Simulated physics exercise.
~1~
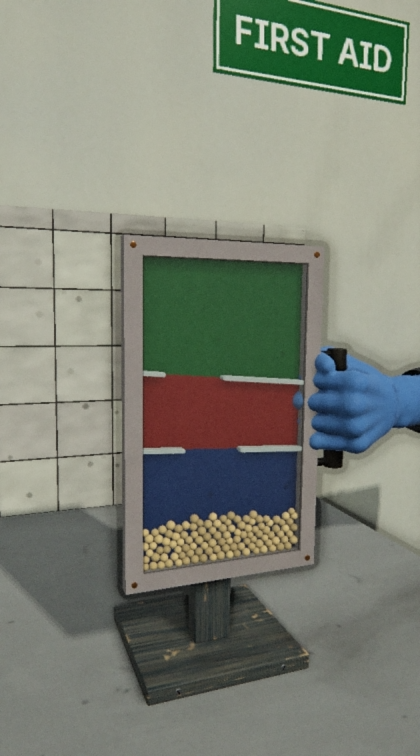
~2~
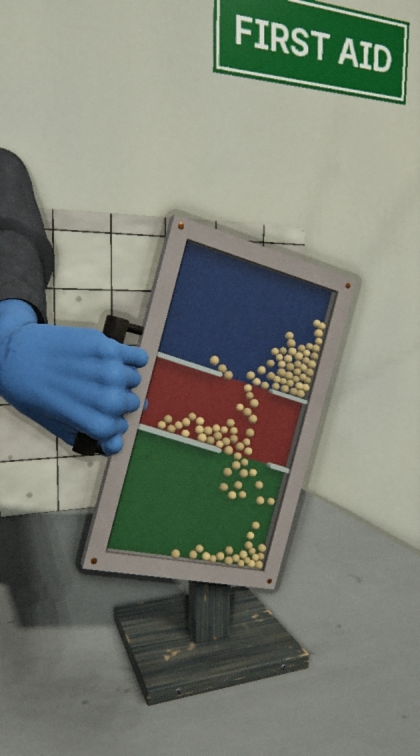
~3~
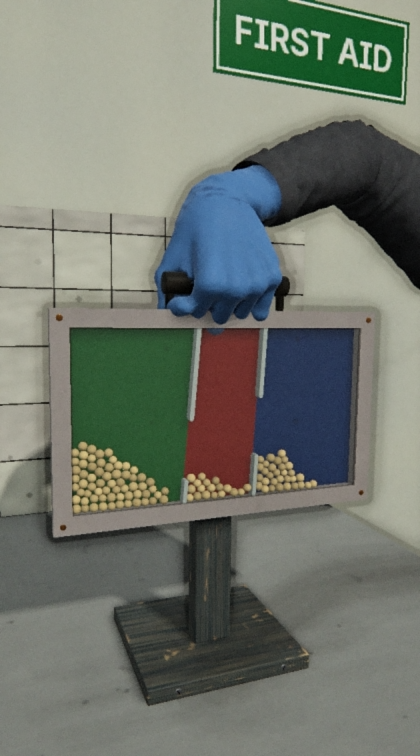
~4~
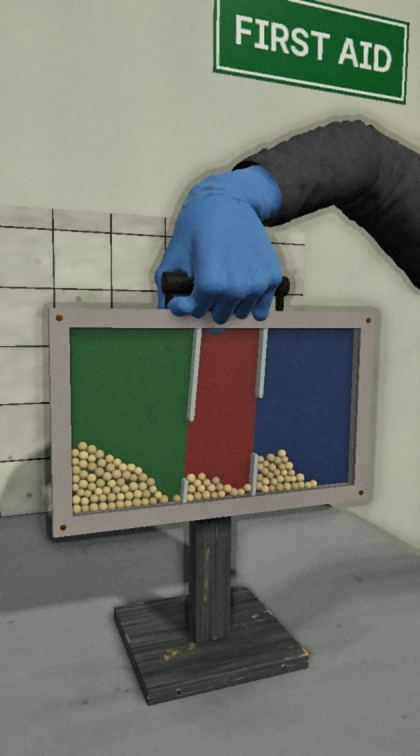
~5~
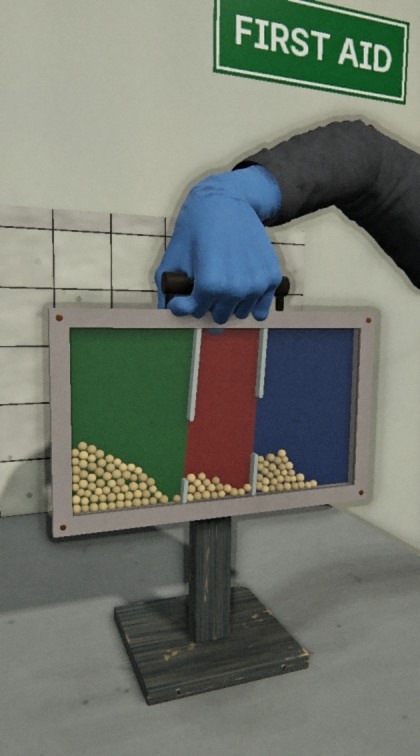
In a room with a first aid sign, a blue-gloved hand turns a clear-fronted box of pale beans nearly upside down, spilling them between coloured chambers, then swings it partway back and holds it sideways, most beans resting in green, fewer in blue and red.
